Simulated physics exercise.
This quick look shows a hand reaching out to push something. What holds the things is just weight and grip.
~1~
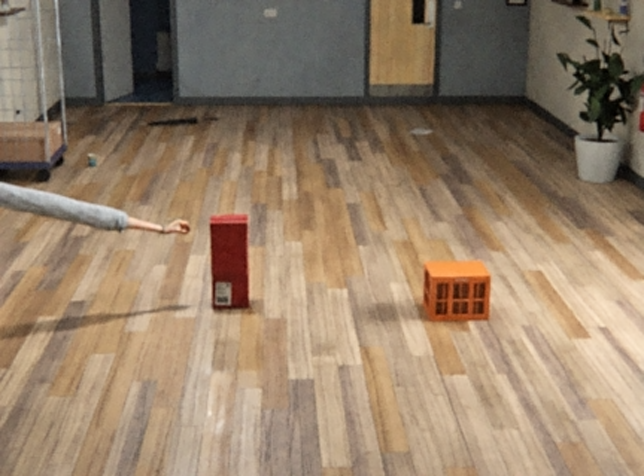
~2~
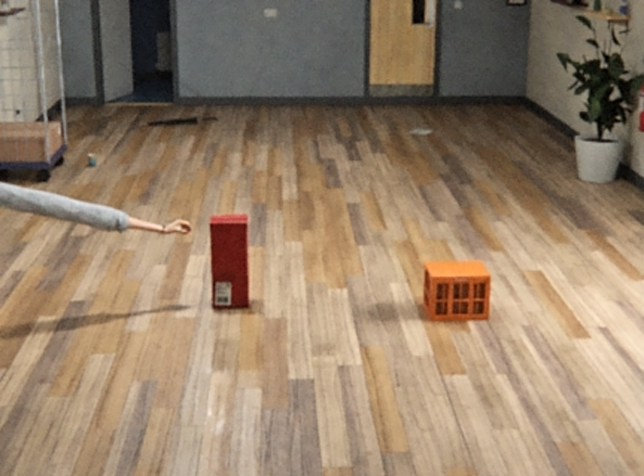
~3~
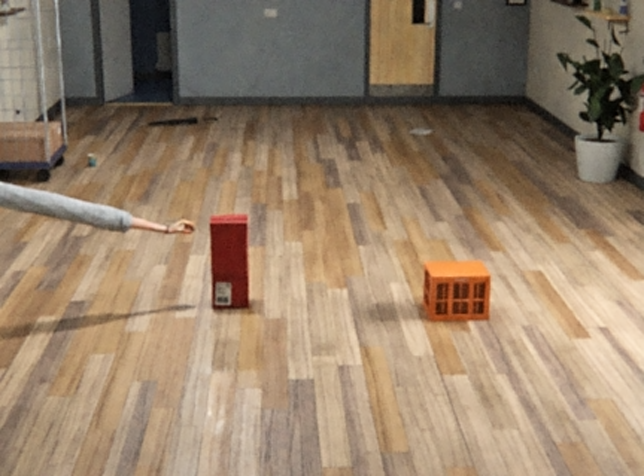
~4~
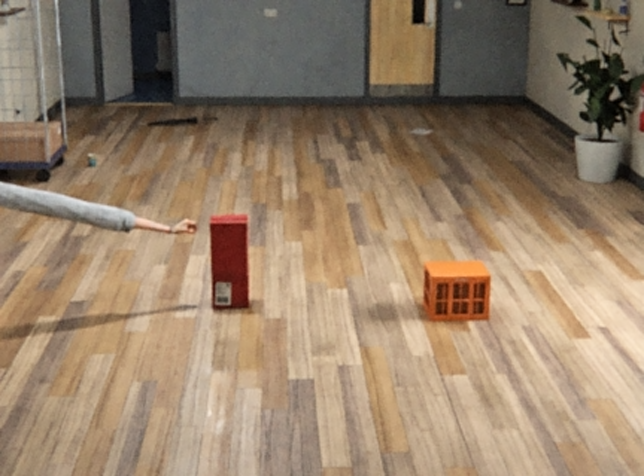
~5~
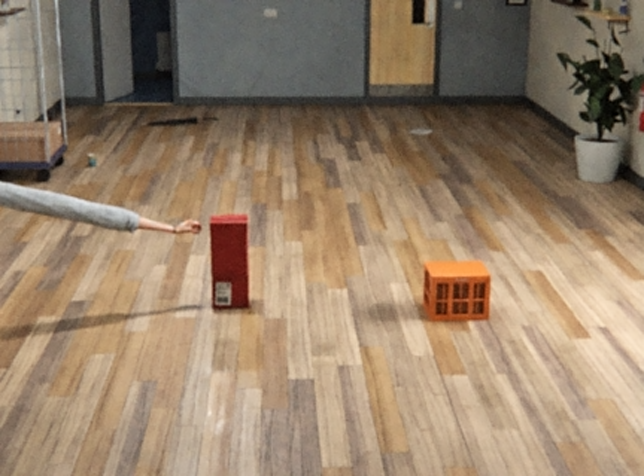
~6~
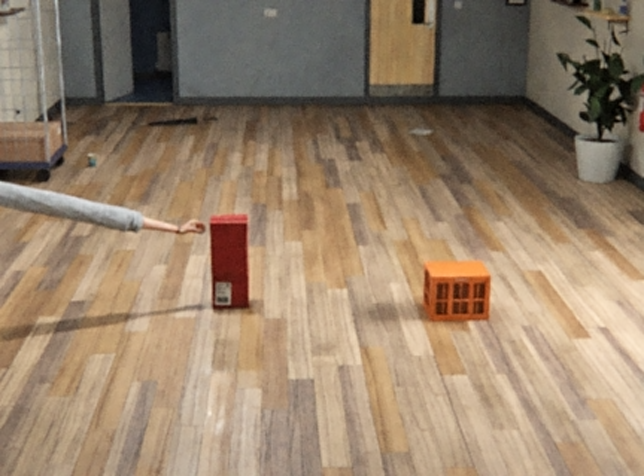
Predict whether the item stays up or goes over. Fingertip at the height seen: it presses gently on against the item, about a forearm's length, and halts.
I expect it to end up knocked down.
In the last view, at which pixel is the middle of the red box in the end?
At about (296, 286).
Then, 0.60 s later than the last frame, red box tilted by 14° near (242, 259).
Then, 1.20 s later than the last frame, red box tilted by 39° near (262, 260).
Then, 1.50 s later than the last frame, red box on its side near (295, 287).
When it is over, lying over on the floor, red box. End places, in pixels of the last picture, red box near (296, 286).
